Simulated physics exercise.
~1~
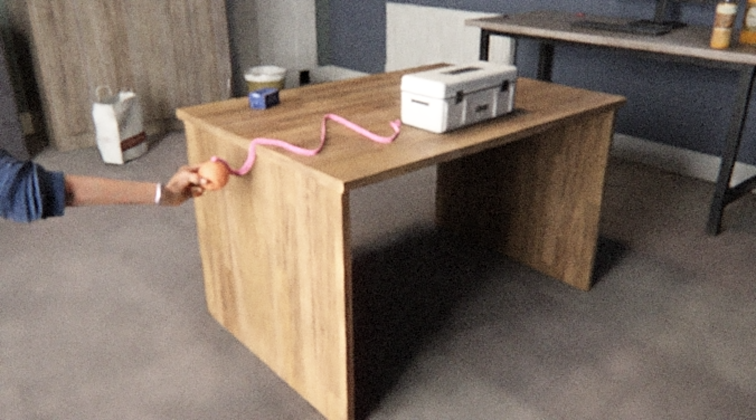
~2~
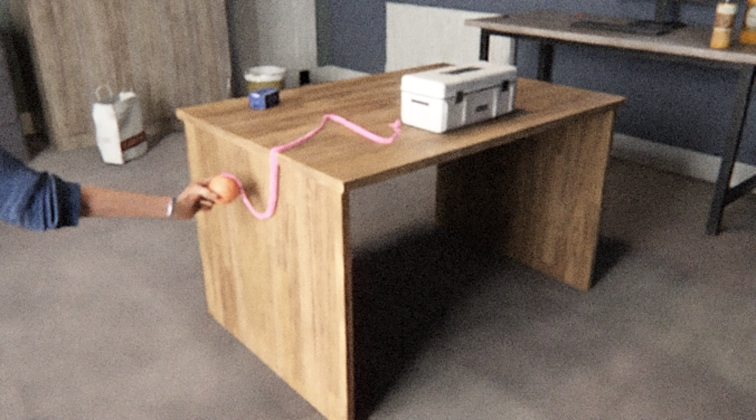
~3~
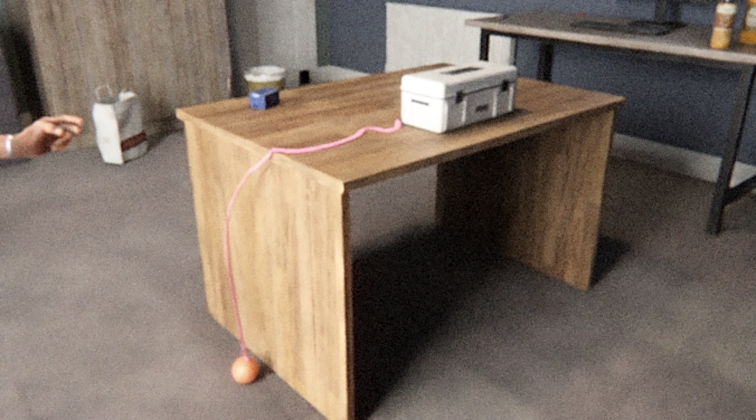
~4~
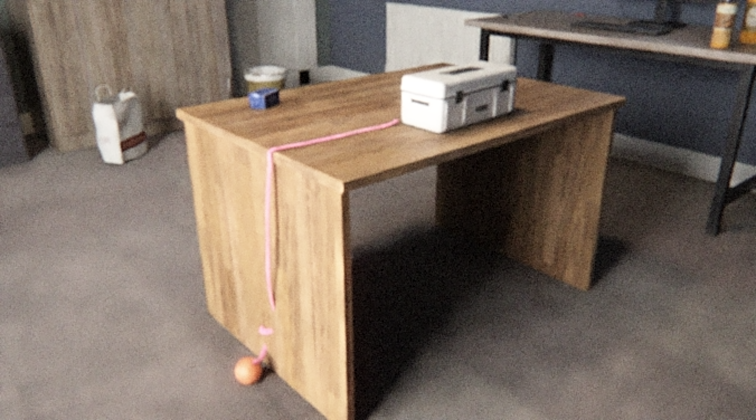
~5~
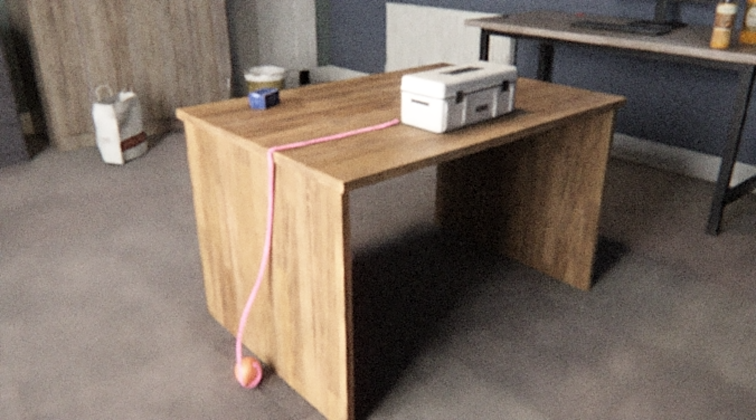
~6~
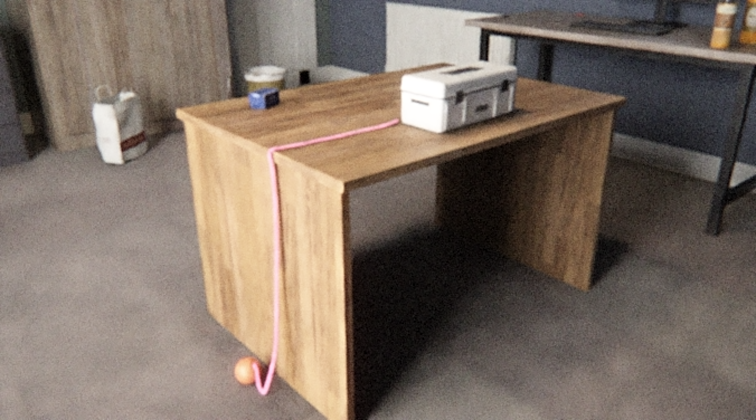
In a room with a wooden desk, a hand holds an orange on a pink ribbon beside the desk's left end, then lets go and withdraws. The orange drops to the floor and the ribbon swings, while the white toolbox and blue box stay on top.
